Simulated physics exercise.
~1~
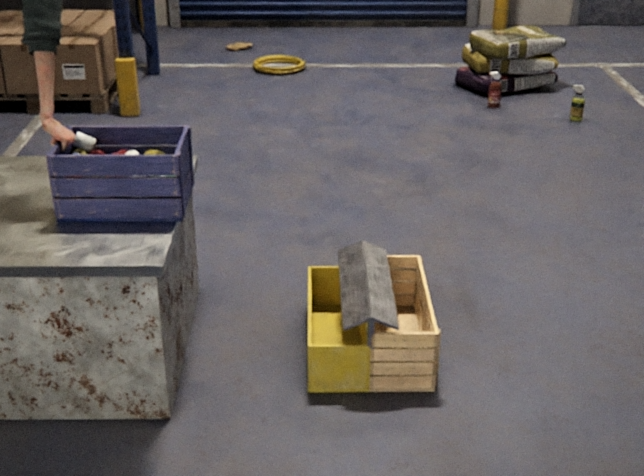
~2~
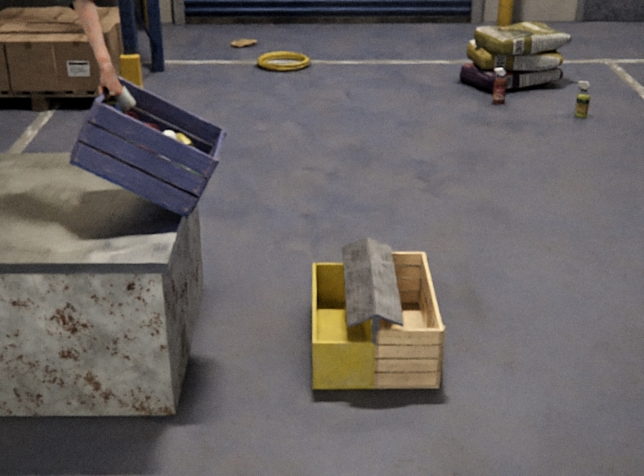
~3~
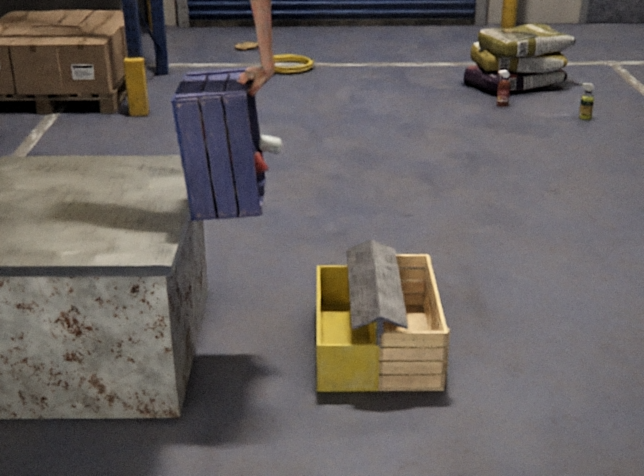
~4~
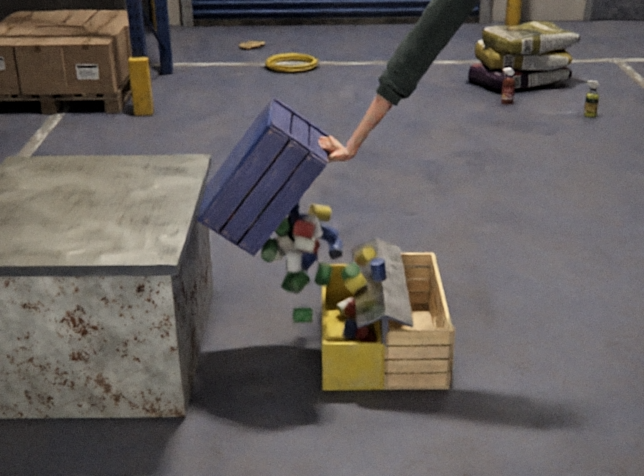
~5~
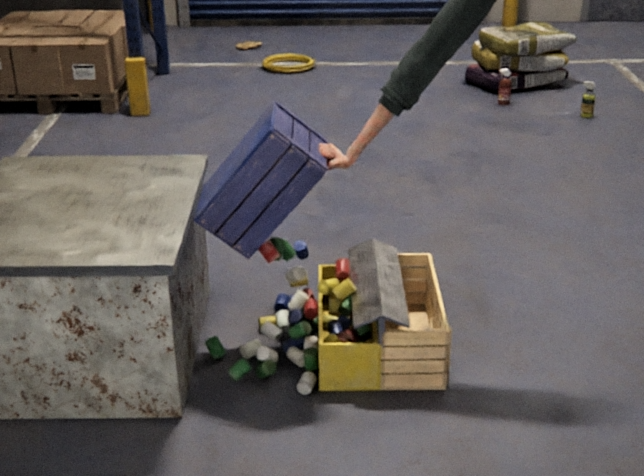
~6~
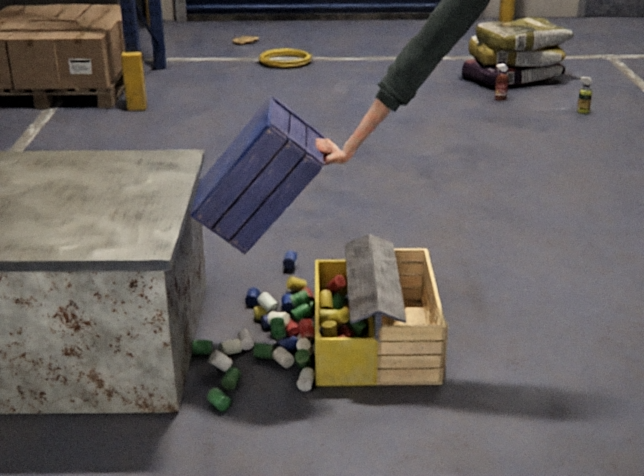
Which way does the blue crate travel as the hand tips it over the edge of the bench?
The blue crate moves to the right, going over the edge of the bench as it tips.
